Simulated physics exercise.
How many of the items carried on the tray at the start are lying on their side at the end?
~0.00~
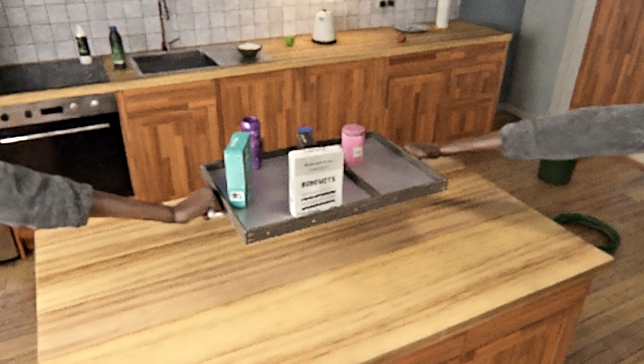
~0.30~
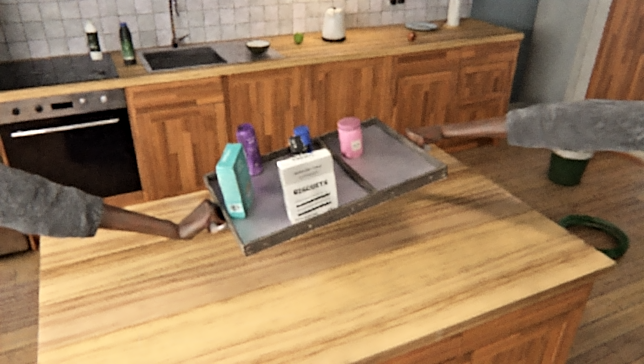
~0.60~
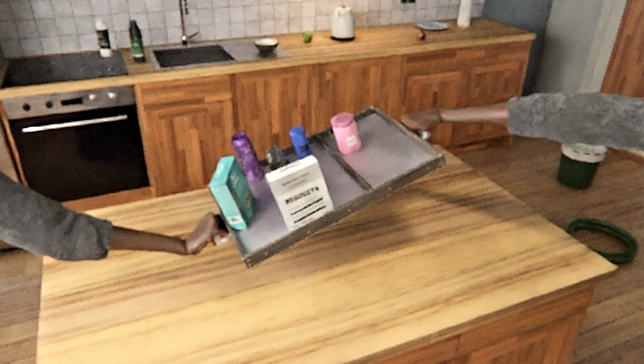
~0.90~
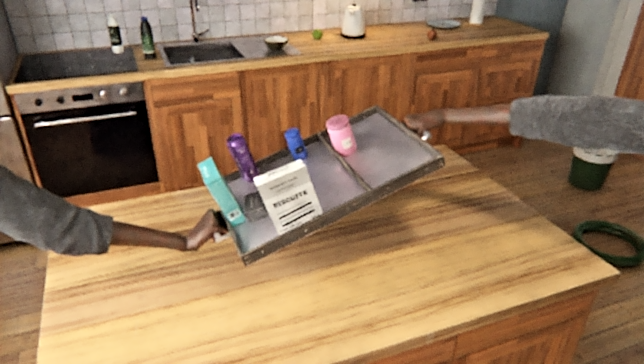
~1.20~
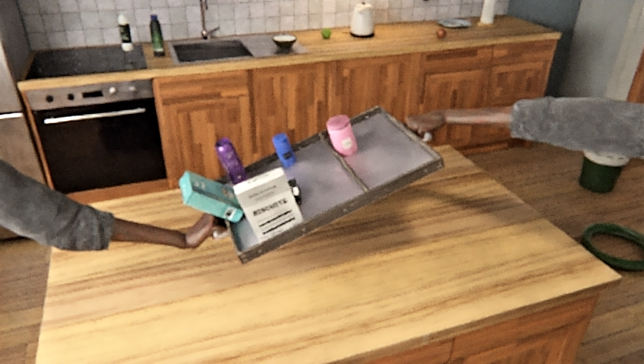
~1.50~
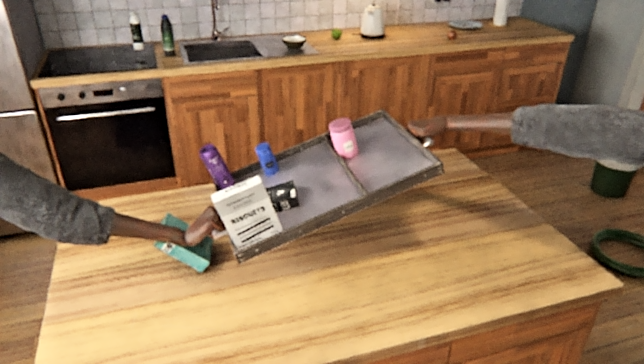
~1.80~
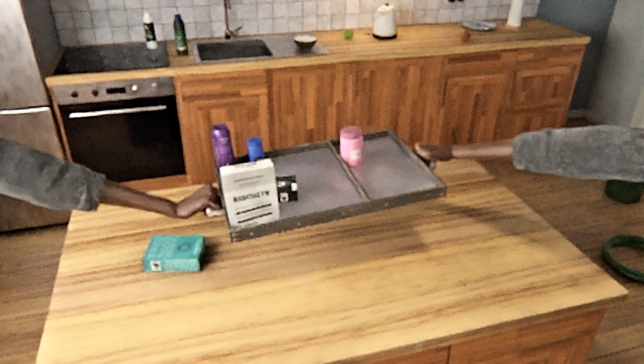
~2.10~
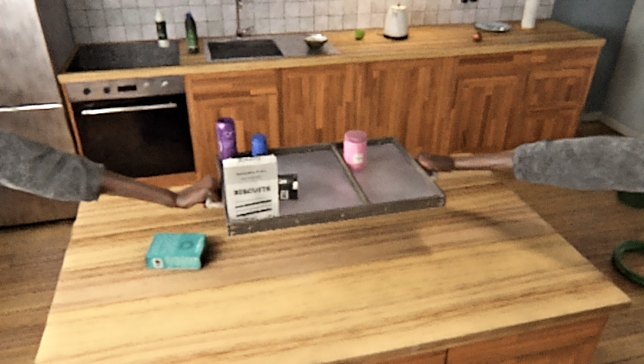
Two of them are lying on their side, the turquoise packet on the counter and the small black packet still on the tray.
